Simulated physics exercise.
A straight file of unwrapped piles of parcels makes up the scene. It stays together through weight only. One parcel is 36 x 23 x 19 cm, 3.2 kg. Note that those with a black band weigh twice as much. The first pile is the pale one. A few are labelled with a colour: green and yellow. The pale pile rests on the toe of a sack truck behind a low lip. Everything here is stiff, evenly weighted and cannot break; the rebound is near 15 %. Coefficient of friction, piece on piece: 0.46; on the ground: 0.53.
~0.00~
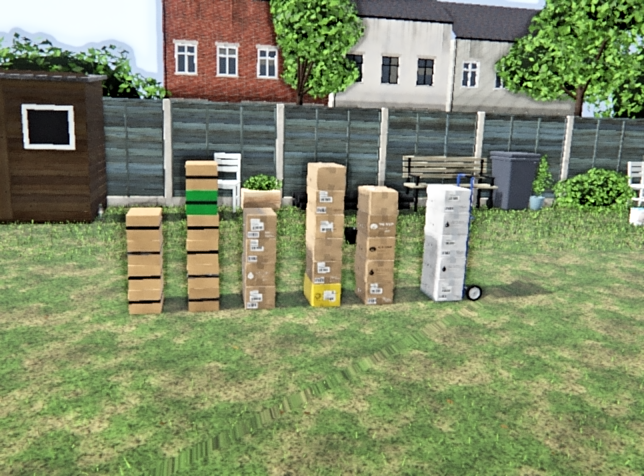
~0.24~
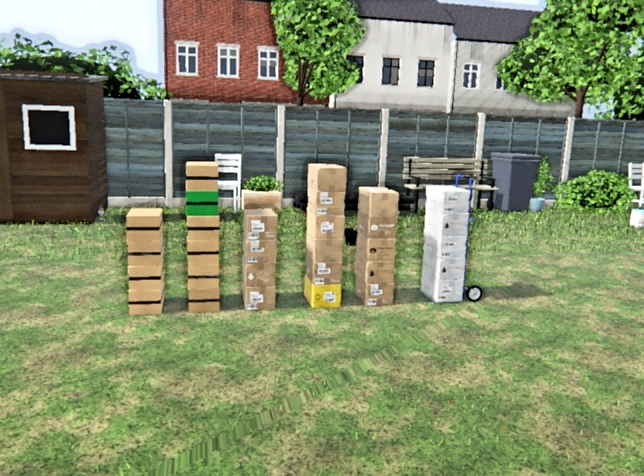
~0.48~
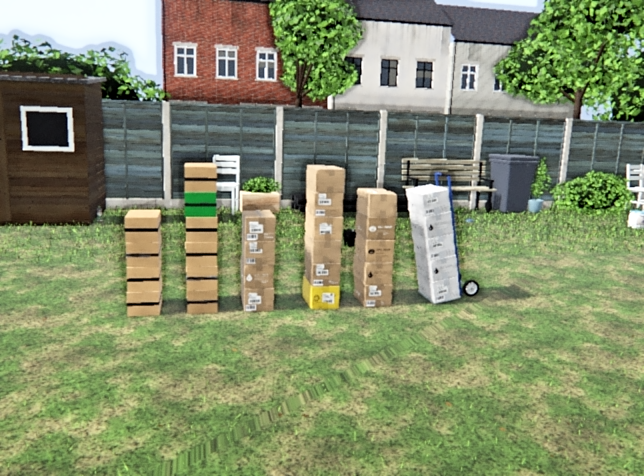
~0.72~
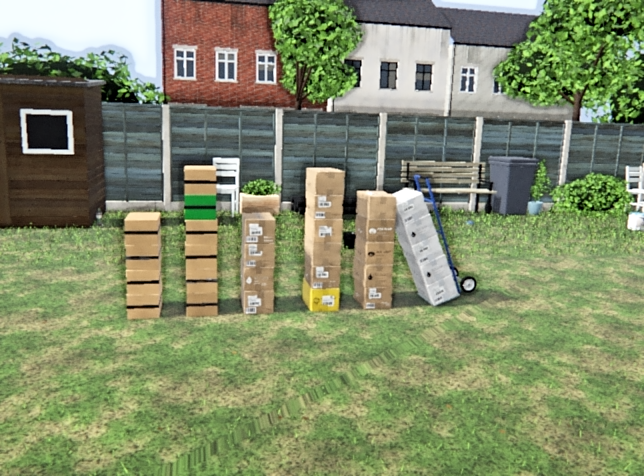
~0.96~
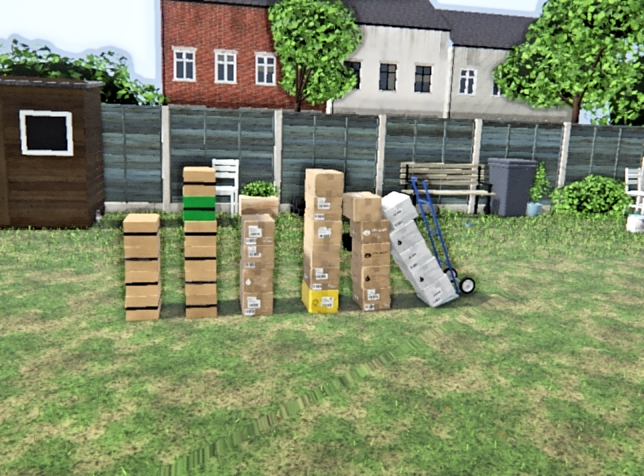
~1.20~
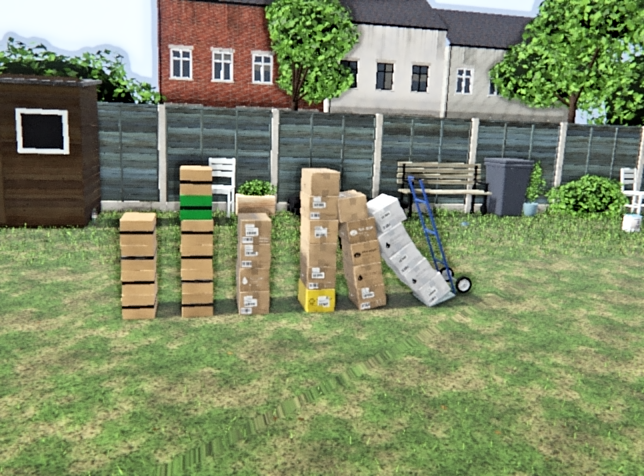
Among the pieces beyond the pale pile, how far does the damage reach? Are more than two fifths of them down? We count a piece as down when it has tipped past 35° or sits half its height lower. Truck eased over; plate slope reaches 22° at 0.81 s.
Yes.
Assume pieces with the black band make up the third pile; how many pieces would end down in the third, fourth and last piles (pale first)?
In that case the third pile has 0 down, the fourth 0, the last 0.
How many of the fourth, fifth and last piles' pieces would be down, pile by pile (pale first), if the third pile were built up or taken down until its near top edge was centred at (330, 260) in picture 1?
Pile by pile that makes fourth 0, fifth 0, last 0.
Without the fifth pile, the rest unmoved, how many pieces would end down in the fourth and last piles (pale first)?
Fourth 4, last 3.
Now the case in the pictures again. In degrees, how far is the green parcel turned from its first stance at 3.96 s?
About 30 degrees.
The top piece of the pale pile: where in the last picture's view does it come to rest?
Around (424, 267).
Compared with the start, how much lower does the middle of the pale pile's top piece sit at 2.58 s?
Some 30 centimetres.
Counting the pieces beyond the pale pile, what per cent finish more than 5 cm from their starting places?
It comes to 100 percent.
After 2.58 s, 5 of the pale pile down; 6 of the 25 other parcels down; yellow parcel leaning 32°.
After 3.96 s, 4 of the pale pile down; 21 of the 25 other parcels down; yellow parcel leaning 51°; green parcel leaning 30°, 11 cm lower.
At rest (5.4 s), 4 of the pale pile down; 25 of the 25 other parcels down; yellow parcel leaning 51°; green parcel leaning 38°, 59 cm lower. That is 100 per cent. As the last picture would show them, middles, yellow parcel near (303, 289).
